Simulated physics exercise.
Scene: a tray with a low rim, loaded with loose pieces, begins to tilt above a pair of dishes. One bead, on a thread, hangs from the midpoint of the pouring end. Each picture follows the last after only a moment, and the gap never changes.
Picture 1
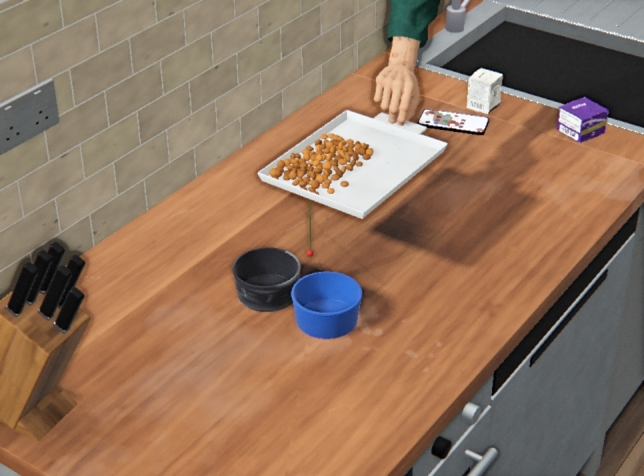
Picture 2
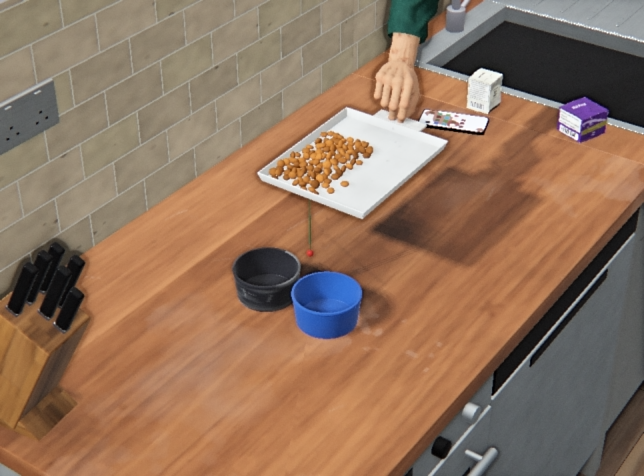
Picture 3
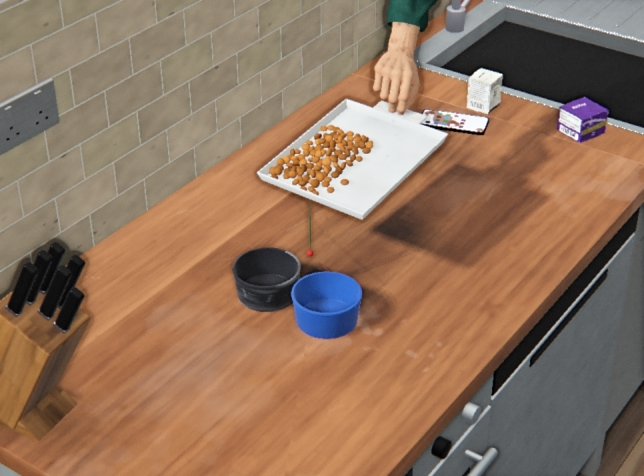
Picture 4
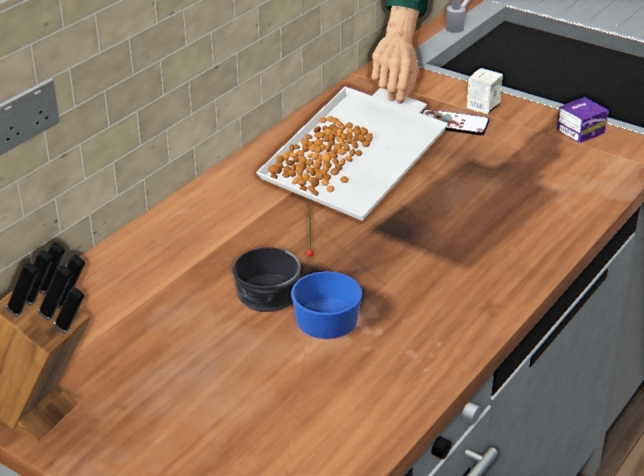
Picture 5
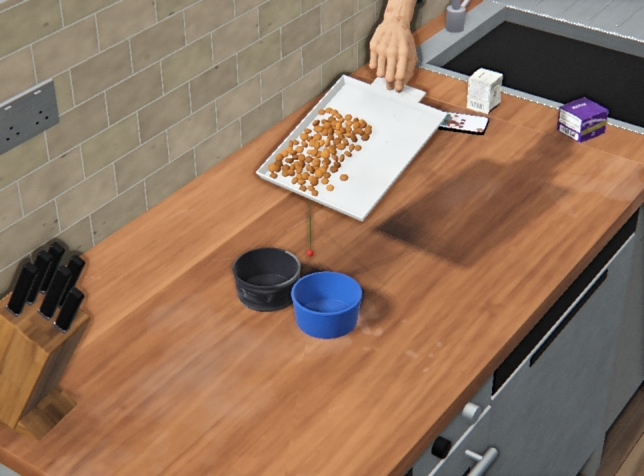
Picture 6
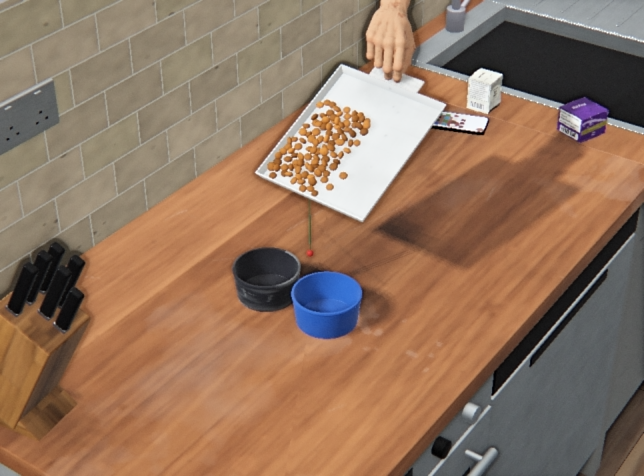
A hand gradually tilts a white tray of brown pieces above a black and a blue dish.
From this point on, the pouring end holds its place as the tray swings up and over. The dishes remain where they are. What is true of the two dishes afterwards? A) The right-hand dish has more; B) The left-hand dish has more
The right-hand dish has more (A).
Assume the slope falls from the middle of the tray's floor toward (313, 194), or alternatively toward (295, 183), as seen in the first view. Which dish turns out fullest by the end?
Case one: The dish at left. Case two: The dish at left.
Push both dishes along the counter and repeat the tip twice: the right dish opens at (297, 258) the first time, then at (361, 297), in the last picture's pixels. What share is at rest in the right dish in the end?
The first try yields 10% and the second yields 30%.
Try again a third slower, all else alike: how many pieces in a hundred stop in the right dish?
About 60 in a hundred.
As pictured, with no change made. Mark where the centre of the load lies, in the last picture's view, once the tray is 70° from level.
Centre estimate: (311, 189).
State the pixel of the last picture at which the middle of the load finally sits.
Near (320, 313).
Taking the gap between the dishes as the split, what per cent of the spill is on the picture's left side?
Some 50 %.
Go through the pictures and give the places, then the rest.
In the first frame, corners of the pouring end at (262, 173) and (362, 210), level; middle of the load at (320, 166), bits of cat kibble; left dish at (247, 294); right dish at (307, 321); bead on its thread at (310, 253).
In the second frame, corners of the pouring end at (262, 172) and (362, 211), level; middle of the load at (320, 165).
In the third frame, corners of the pouring end at (262, 172) and (362, 212), tipped barely, lowest at the right corner; middle of the load at (320, 162).
In the fourth frame, corners of the pouring end at (261, 172) and (362, 213), tipped a little, lowest at the right corner; middle of the load at (319, 158).
In the fifth frame, corners of the pouring end at (261, 171) and (361, 215), tipped clearly, lowest at the right corner; middle of the load at (319, 154).
In the sixth frame, corners of the pouring end at (260, 171) and (361, 216), tipped clearly, lowest at the right corner; middle of the load at (318, 151); left dish at (247, 294); right dish at (307, 321).
Soon after the last picture, tray tipped steeply; most on the tray; a stray few in the right dish; a small part in the air.
A little later, tray tipped past a quarter turn; about two thirds in the right dish; about a quarter in the left dish; a small part outside both; a small part in the air.
Later still, tray tipped past a quarter turn; about two thirds in the right dish; about a quarter in the left dish; a small part outside both.
At rest, tray tipped past a quarter turn; about two thirds in the right dish; about a quarter in the left dish; a small part outside both.
